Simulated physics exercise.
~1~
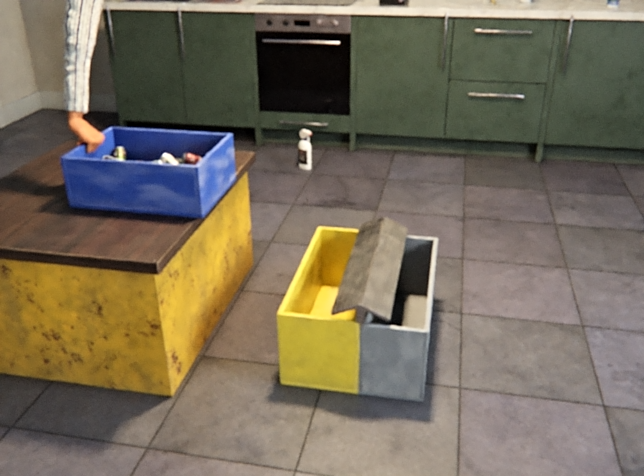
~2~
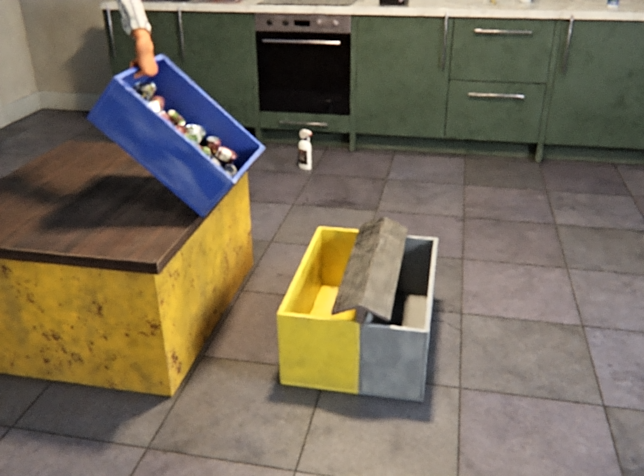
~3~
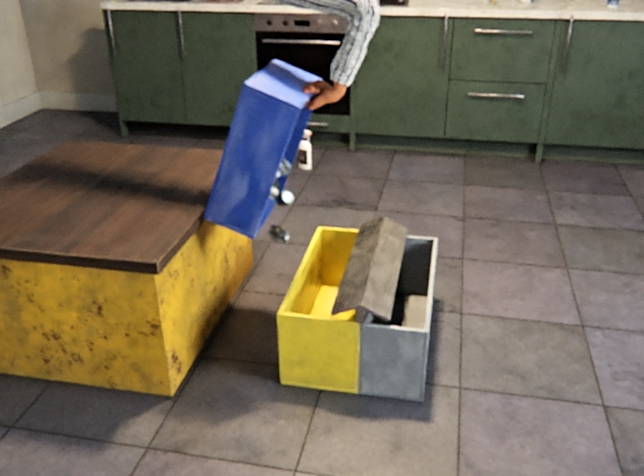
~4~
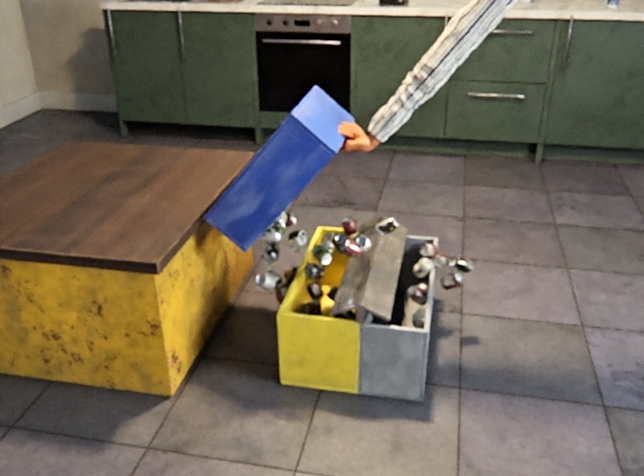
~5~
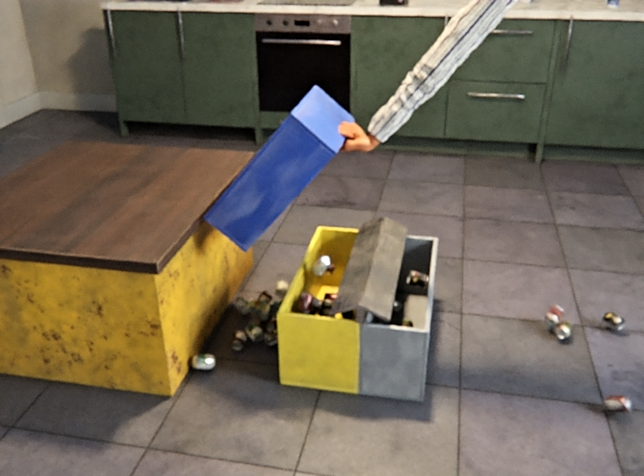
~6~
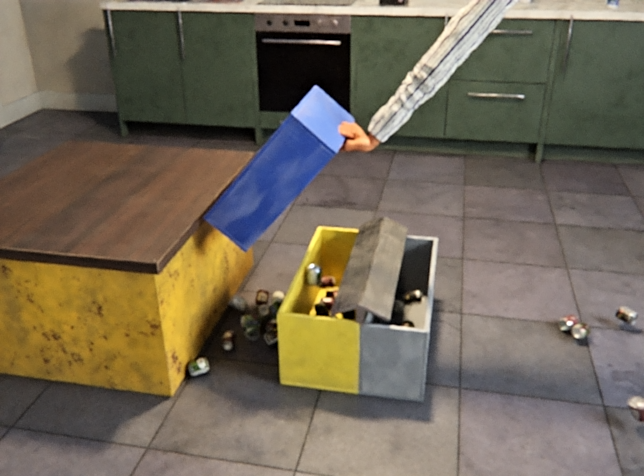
A blue crate of mini cans was lifted off the bench by a hand and tipped over to the right, spilling them onto the ridged yellow tote and grey tub, and some ended up inside while others lay scattered on the floor on both sides.
